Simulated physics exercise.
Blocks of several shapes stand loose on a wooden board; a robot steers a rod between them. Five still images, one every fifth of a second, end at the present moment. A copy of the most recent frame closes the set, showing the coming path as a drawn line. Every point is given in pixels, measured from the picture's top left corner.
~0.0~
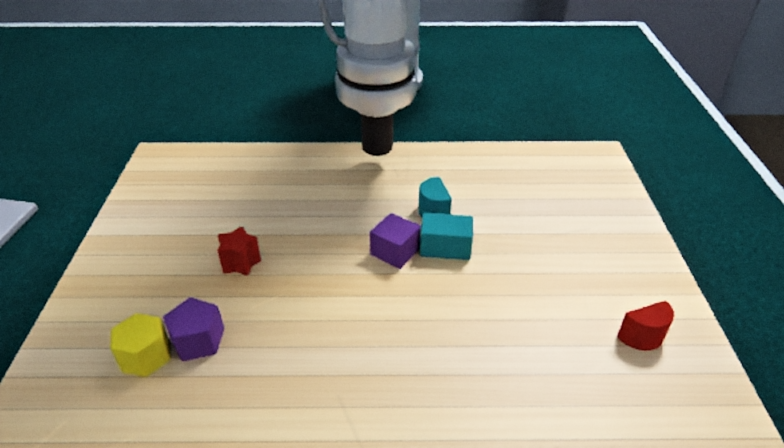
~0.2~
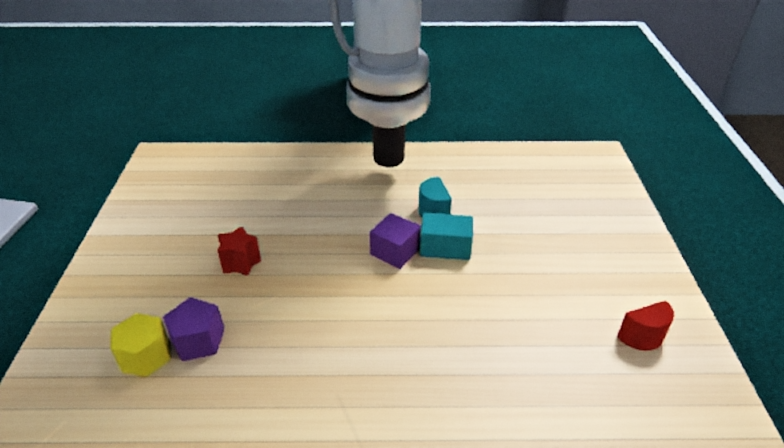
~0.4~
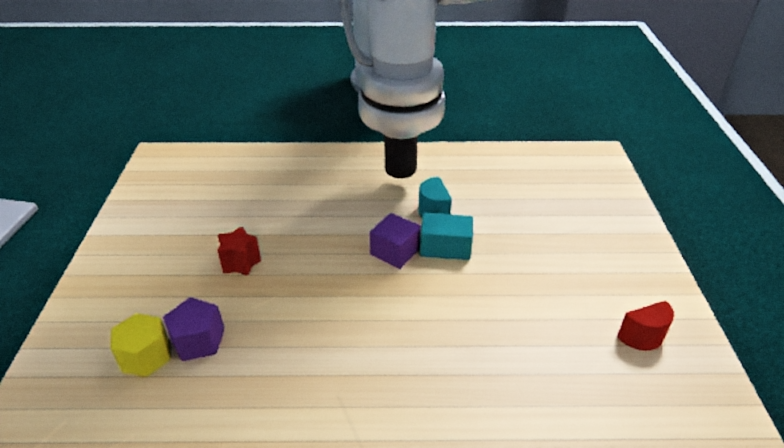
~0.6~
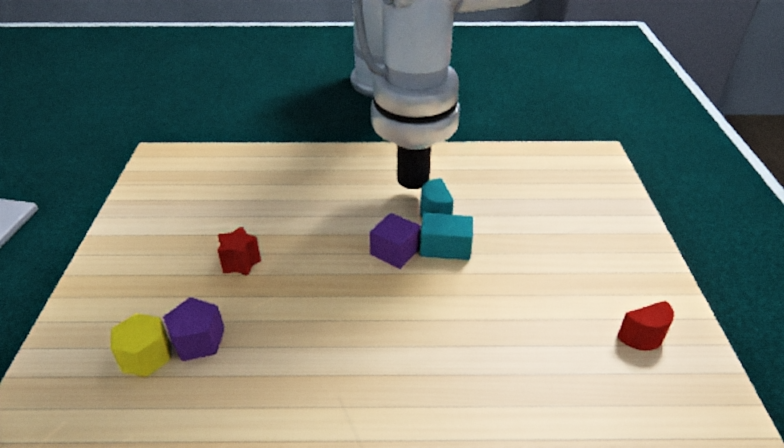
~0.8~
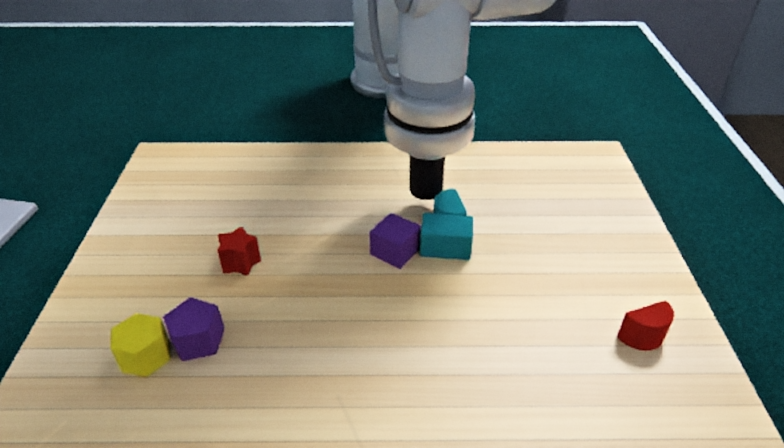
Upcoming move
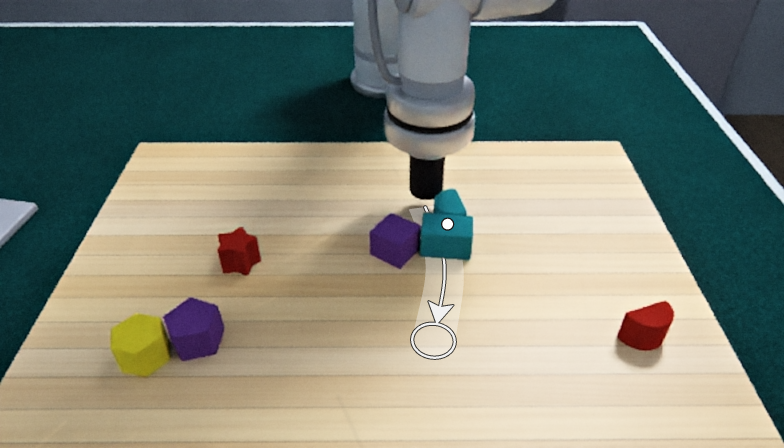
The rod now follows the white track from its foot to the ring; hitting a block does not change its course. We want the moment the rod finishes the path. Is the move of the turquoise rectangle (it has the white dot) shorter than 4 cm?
No.
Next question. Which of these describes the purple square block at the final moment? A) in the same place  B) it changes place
A.
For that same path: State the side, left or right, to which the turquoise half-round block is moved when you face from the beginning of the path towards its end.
The answer is left.
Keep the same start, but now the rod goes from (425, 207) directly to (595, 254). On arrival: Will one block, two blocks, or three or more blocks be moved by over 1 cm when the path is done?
Blocks moved: Two.
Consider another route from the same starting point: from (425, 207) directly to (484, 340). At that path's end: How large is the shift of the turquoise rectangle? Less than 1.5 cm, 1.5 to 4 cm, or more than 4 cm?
I reckon it covers more than 4 cm.
The line goes from (425, 207) through (444, 266) to (433, 340); the dot is on the turquoise rectangle.
What follows on the original path. One third of the way, rod (442, 228); turquoise rectangle (465, 252), turned 20° clockwise; turquoise half-round block (481, 225), turned 60° anticlockwise.
Two thirds of the way, rod (445, 273); turquoise rectangle (484, 280), turned 45° anticlockwise; turquoise half-round block (483, 226), turned 65° anticlockwise.
At the end, rod (435, 324); purple square block unmoved; turquoise rectangle (486, 285), turned 75° anticlockwise; turquoise half-round block (483, 226), turned 65° anticlockwise.
